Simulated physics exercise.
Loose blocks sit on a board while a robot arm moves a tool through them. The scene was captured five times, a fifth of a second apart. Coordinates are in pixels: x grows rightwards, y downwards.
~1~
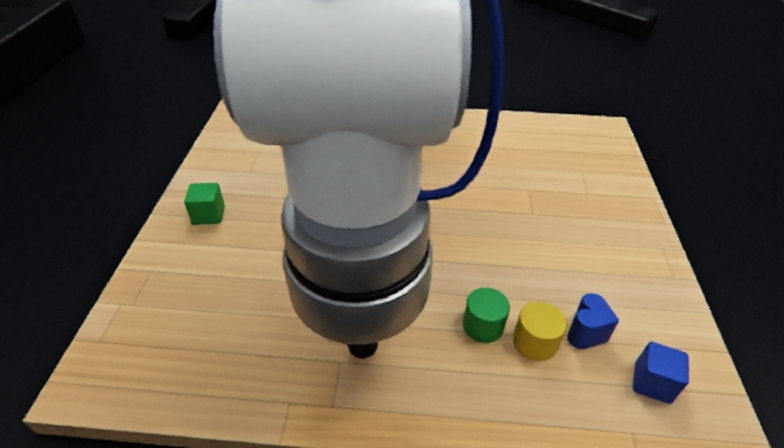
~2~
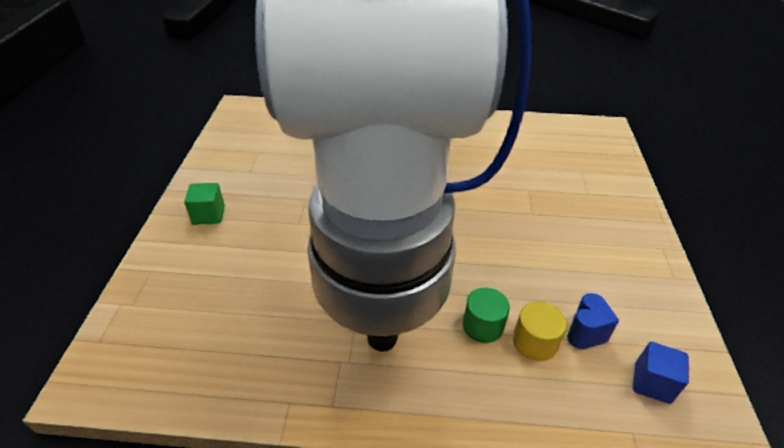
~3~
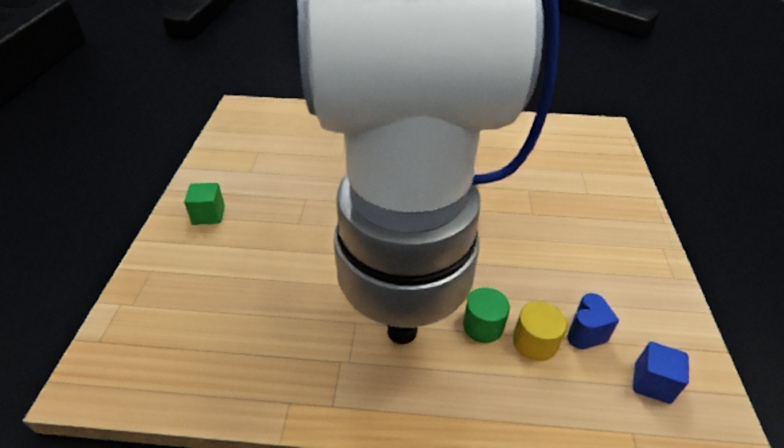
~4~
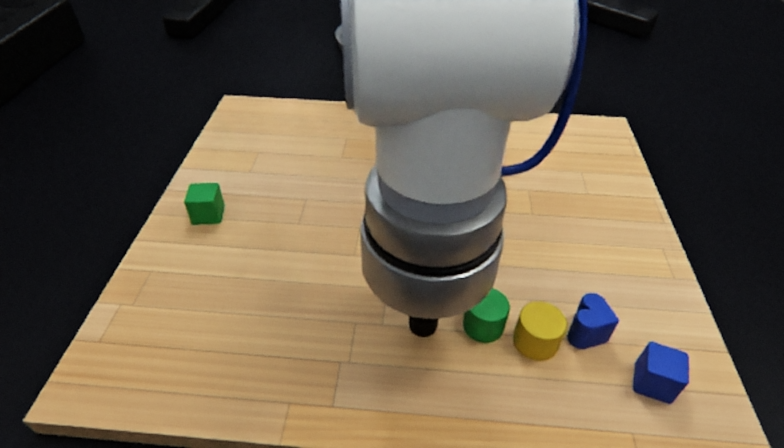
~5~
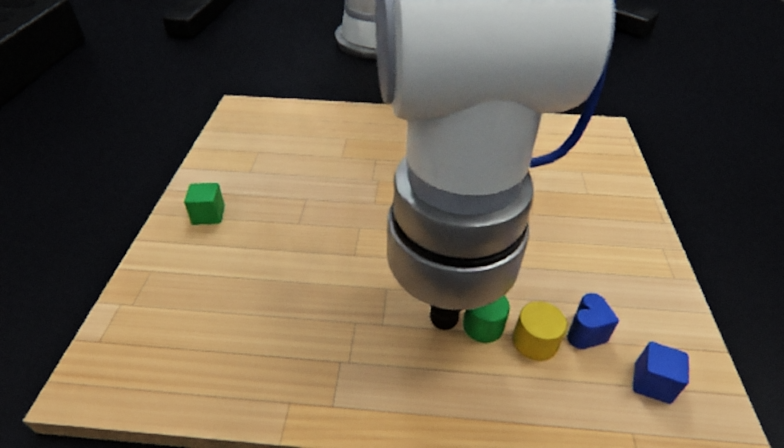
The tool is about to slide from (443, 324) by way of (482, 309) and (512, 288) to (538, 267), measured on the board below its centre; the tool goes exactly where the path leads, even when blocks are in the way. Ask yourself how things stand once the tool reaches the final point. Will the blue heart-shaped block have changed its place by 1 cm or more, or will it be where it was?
The blue heart-shaped block does not move.
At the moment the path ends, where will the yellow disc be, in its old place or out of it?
It shifts.
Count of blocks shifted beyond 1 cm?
Two blocks move.
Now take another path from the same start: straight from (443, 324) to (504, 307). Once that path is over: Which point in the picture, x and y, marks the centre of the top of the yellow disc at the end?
It is at (576, 335).
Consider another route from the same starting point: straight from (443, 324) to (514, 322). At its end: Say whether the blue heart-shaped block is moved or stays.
It's moved.
What follows on the original path. One third of the way, tool at (483, 303); green disc at (521, 301); yellow disc at (561, 326).
Two thirds of the way, tool at (515, 282); green disc at (533, 297); yellow disc at (564, 330).
At the end, tool at (540, 261); green disc at (533, 297); yellow disc at (564, 330); blue heart-shaped block in place.
